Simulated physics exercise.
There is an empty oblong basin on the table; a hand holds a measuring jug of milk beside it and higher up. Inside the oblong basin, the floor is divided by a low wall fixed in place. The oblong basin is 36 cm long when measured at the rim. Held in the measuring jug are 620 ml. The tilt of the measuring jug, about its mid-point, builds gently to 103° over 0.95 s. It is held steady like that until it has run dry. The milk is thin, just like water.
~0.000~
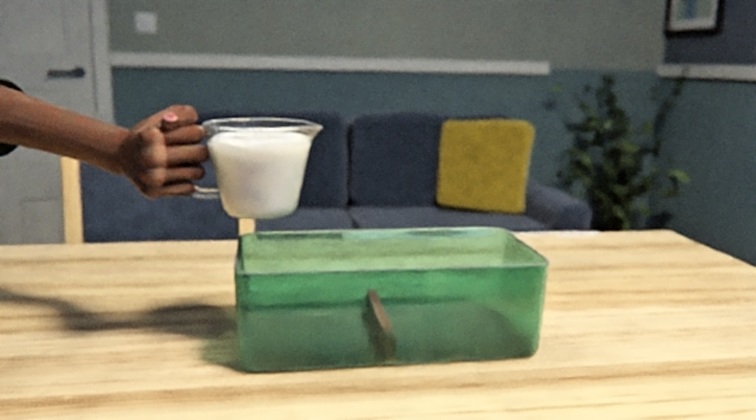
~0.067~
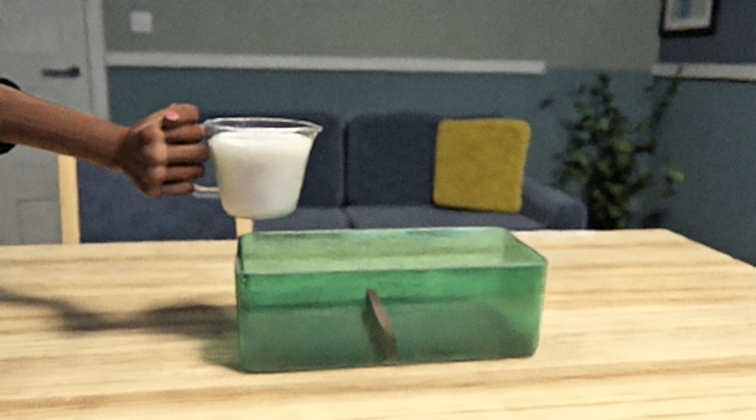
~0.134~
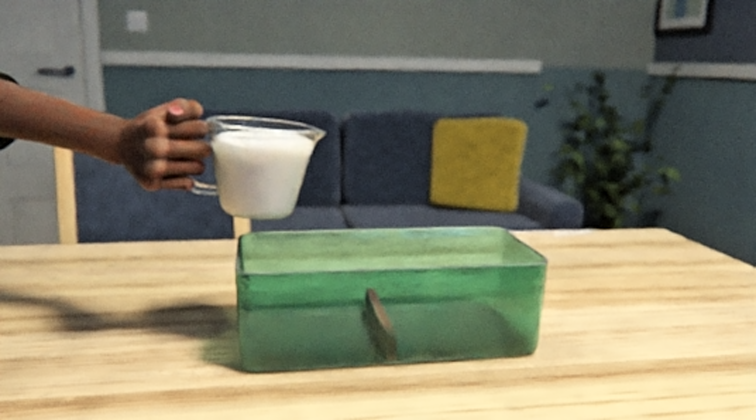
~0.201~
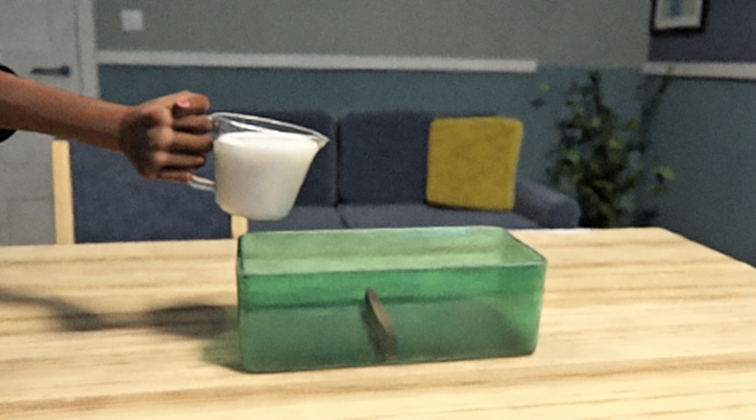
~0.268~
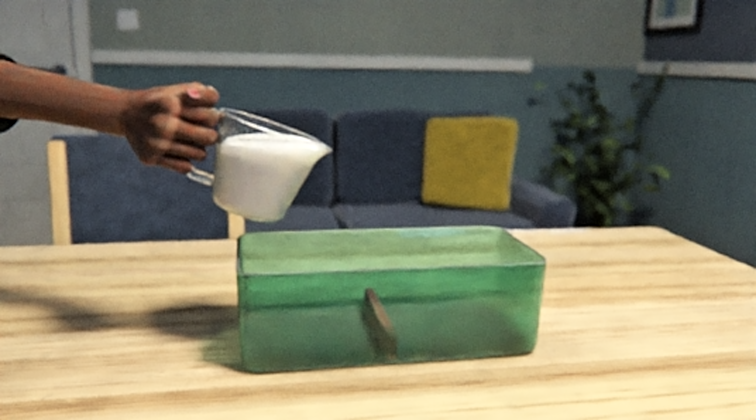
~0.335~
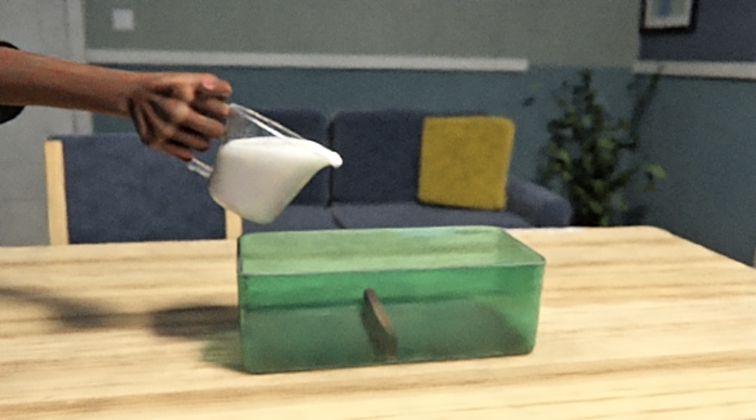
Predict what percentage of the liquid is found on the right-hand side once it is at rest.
About 30 % is on the right.
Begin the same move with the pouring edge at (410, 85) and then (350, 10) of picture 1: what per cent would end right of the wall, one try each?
Roughly 90 per cent the first time and 85 per cent the second.
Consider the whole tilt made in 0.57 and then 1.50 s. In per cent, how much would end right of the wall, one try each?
Result: 25 per cent, then 40 per cent.
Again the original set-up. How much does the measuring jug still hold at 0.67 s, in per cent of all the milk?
Portion remaining: Approx. 46 per cent.
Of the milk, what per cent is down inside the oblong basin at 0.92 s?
Value: Approx. 90 %.
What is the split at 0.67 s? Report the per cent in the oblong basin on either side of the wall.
Around 18 percent on the left and 16 on the right.
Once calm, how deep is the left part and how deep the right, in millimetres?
Some 16 mm on the left and some 6 mm on the right.
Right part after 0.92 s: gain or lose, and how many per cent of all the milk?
The right part's share grows by around 5 per cent.
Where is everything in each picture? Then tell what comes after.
In the first frame, it leans 0°; its right rim is at (322, 126); the milk meets the walls at (210, 137) and (310, 137); the oblong basin's rim runs from (238, 253) to (526, 246); the wall's top is at (380, 311).
In the second frame, it leans 1°; its right rim is at (323, 127); the milk meets the walls at (210, 137) and (310, 138).
In the third frame, it leans 5°; its right rim is at (326, 132); the milk meets the walls at (213, 136) and (312, 140).
In the fourth frame, it leans 11°; its right rim is at (329, 139); the milk meets the walls at (217, 137) and (317, 141).
In the fifth frame, it leans 19°; its right rim is at (332, 149); the milk meets the walls at (220, 141) and (326, 144).
In the sixth frame, it leans 29°; its right rim is at (334, 161); the milk meets the walls at (222, 147) and (331, 156); 2 per cent is over the edge.
Then, 0.67 s in, the tilt is 82° and 46 per cent is still to pour, 18 is left of the wall and 17 right of it.
Then, 0.92 s in, the tilt is 103° and 5 per cent is still to pour, 66 is left of the wall and 25 right of it.
Then, 1.17 s in, the tilt is 103° and 0 per cent is still to pour, 70 is left of the wall and 29 right of it.
Then, 1.45 s in, the tilt is 103° and 0 per cent is still to pour, 69 is left of the wall and 30 right of it.
Finally, 69 per cent lies left of the wall, 30 right of it and 1 outside.
